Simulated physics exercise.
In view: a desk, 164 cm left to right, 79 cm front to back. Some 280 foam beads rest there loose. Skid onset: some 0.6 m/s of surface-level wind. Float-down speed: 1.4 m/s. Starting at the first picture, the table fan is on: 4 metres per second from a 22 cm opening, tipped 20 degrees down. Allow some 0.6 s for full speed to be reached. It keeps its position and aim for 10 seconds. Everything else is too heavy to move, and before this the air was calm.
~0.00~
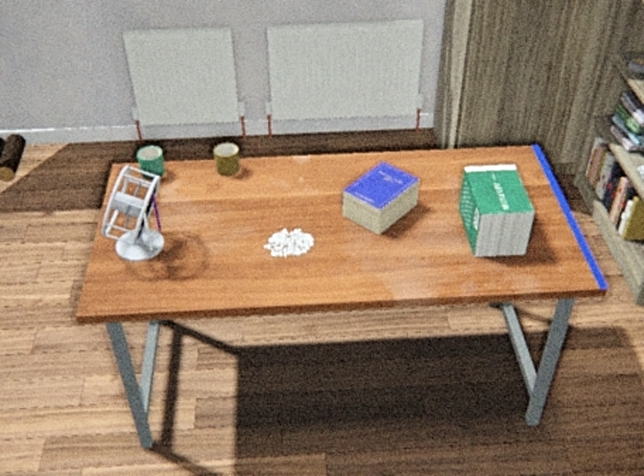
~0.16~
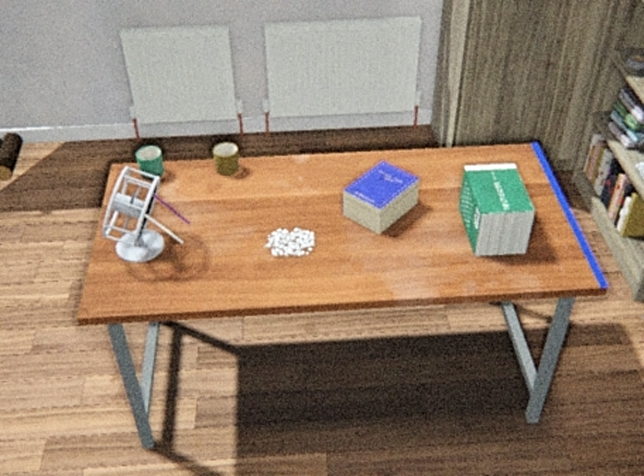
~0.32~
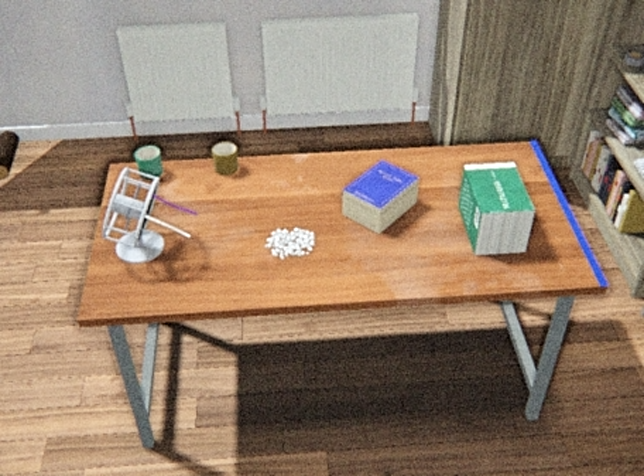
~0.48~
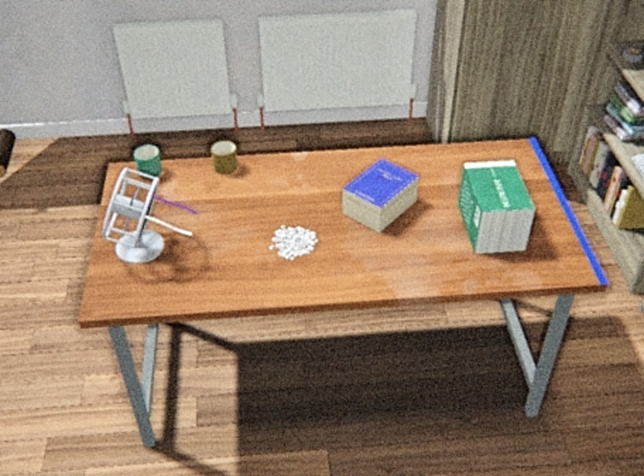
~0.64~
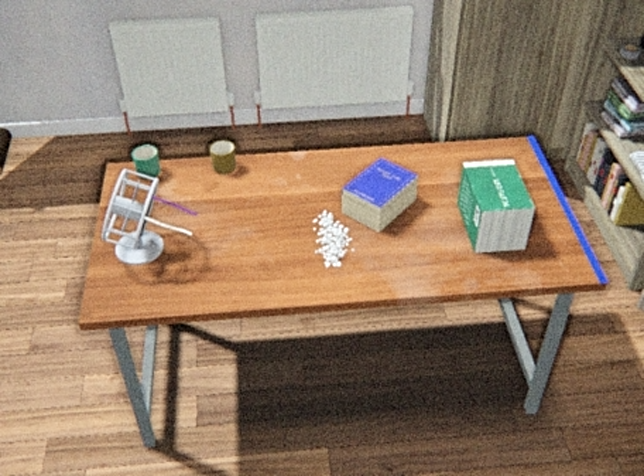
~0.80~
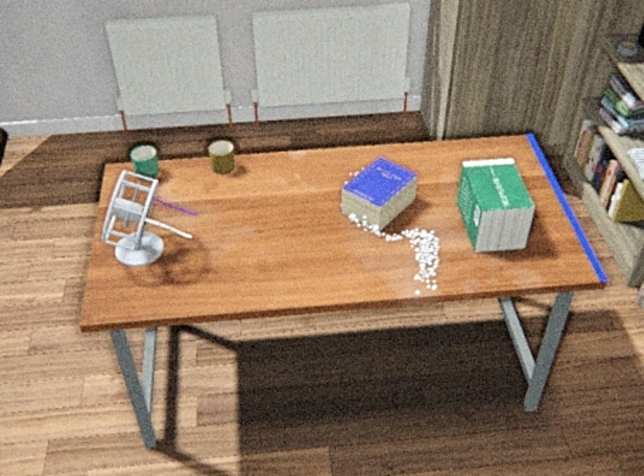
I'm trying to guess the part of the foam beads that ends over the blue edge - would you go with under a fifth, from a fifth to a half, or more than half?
I would go with from a fifth to a half.
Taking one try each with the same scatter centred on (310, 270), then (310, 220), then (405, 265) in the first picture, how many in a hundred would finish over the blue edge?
Taking the three spots in order, you'd get around 1 percent, 10 percent and 30 percent.
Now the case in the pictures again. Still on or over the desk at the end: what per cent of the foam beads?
Roughly 0 %.
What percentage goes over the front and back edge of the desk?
About 20 per cent front and 40 per cent back.
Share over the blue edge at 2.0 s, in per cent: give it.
30 % or thereabouts.
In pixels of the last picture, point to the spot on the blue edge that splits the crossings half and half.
(598, 262).
After 2.0 s, 33 % are over the blue edge; 95 % have settled or left.
After 3.2 s, 34 % are over the blue edge; 99 % have settled or left.
After 5.5 s, 34 % are over the blue edge; 100 % have settled or left.
After 10.0 s, at the end, 34 % are over the blue edge.
